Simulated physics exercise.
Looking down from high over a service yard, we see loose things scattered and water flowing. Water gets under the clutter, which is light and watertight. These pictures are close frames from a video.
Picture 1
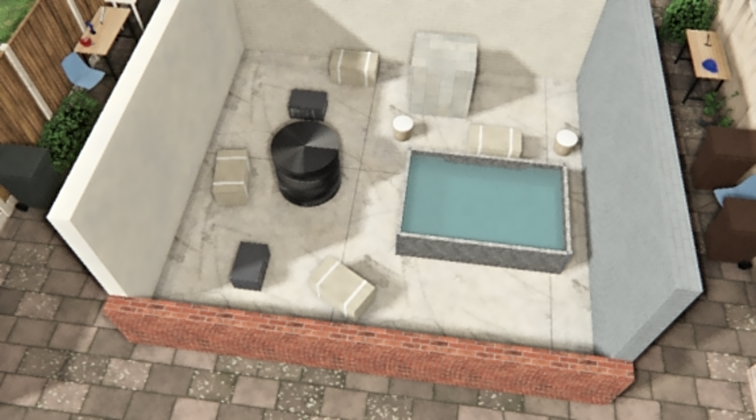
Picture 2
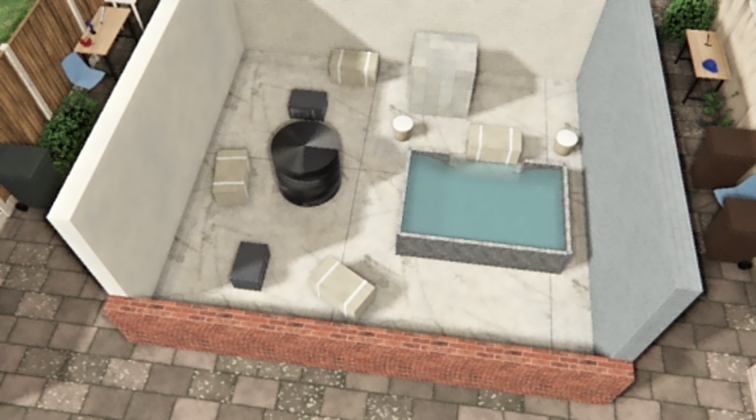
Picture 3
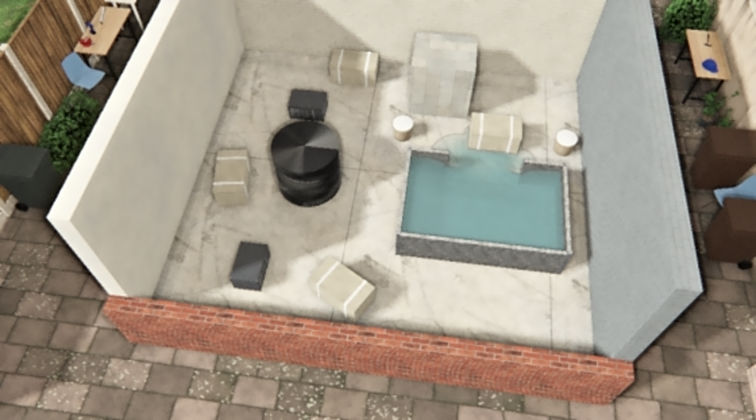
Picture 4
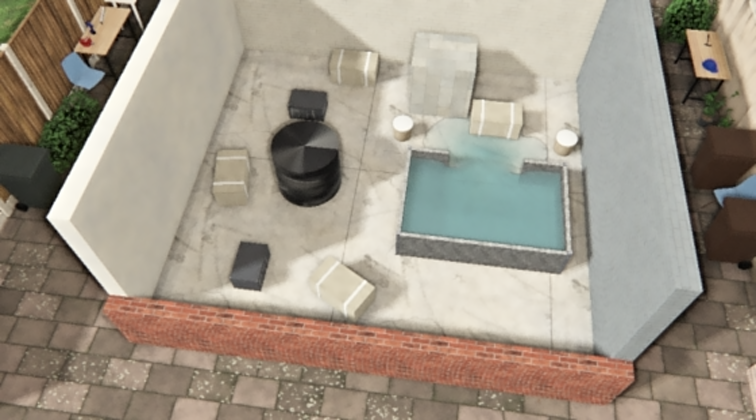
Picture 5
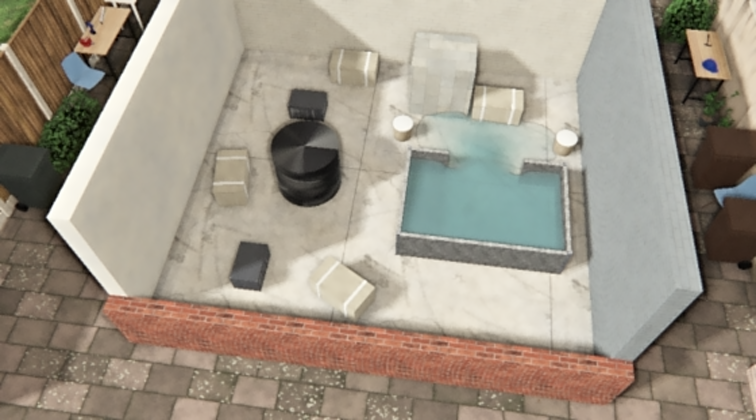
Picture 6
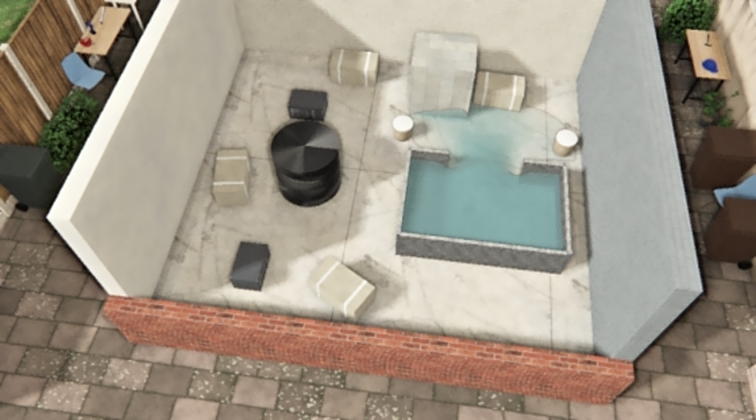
Water poured through a gap that opened in the back wall of a raised pool and spread across the pale yard floor, pushing one cream trunk back a short way while the other scattered things stayed put.
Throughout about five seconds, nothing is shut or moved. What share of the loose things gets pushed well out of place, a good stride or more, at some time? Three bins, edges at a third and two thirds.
Bin: One third to two thirds.
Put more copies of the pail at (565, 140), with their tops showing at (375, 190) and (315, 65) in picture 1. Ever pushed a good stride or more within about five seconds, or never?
Going one by one, I'd say not displaced that far for the first and gets shoved clear for the second.
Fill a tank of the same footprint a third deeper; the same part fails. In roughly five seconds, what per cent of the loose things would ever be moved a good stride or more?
50 % or so.
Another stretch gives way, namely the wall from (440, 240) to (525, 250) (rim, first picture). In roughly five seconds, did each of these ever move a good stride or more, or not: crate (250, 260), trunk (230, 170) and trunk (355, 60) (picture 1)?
Same order as named: Sent that far; sent that far; not sent that far.
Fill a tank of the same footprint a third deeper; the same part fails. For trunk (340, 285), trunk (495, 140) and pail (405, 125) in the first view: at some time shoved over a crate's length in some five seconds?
Object 1: Stayed below the mark. Object 2: Passed the mark. Object 3: Passed the mark.
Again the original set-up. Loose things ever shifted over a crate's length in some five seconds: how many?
So the number is 4.
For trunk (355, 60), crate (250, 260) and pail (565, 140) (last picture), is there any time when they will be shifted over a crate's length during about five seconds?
Sequence check gives past that mark, next below that mark, finally past that mark.
A moment on, 1 of 8 are well off their spots; 0 afloat.
Next, 2 of 8 are well off their spots; 1 afloat.
Later, 4 of 8 are well off their spots; 3 afloat.
In the end, 4 of 8 are well off their spots, and 4 have been at some point; 3 afloat.
